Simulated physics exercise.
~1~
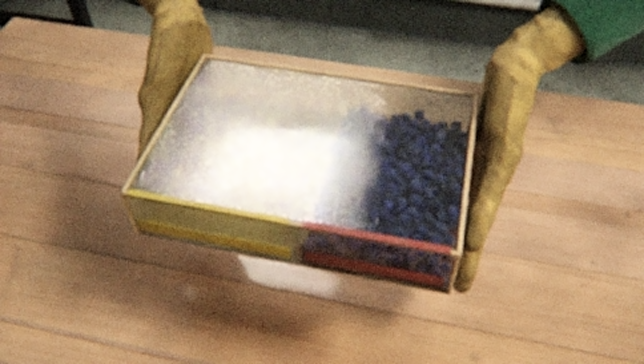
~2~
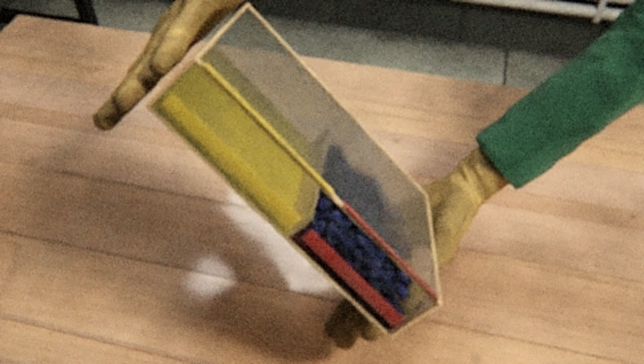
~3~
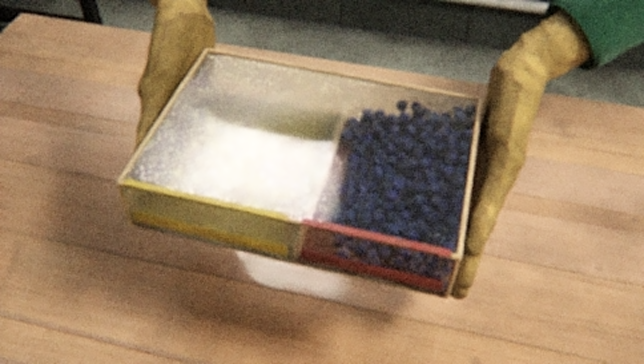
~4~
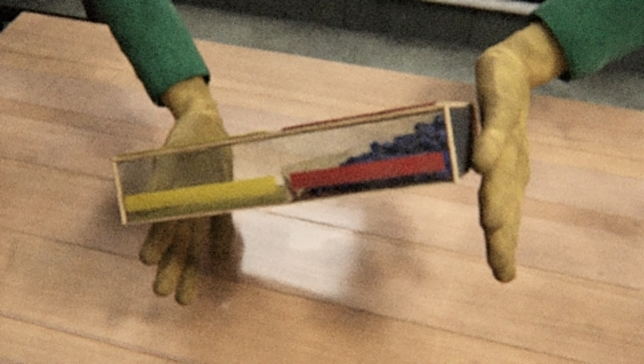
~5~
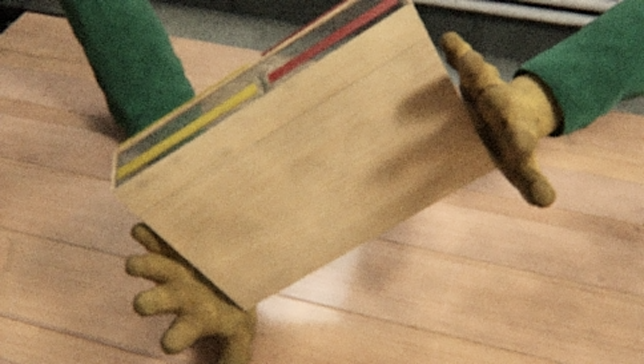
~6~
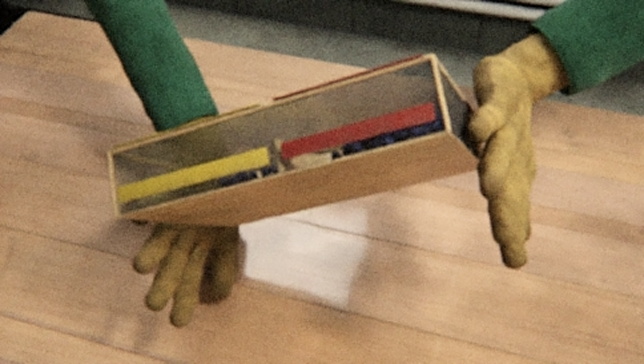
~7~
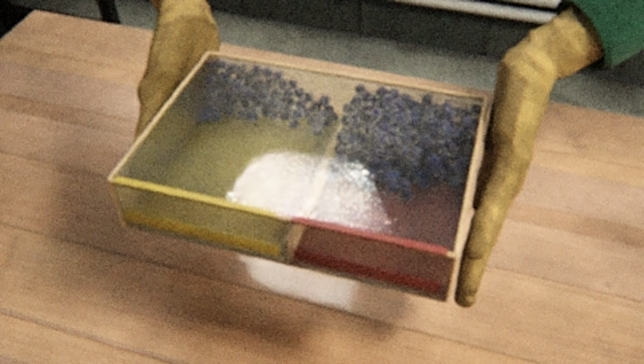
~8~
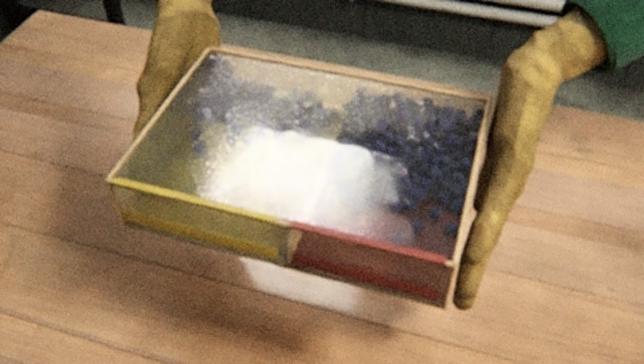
Clear-lidded box of dark blue berries being tilted sideways, levelled, then tipped steeply by gloved hands, ending level with berries across both sections.
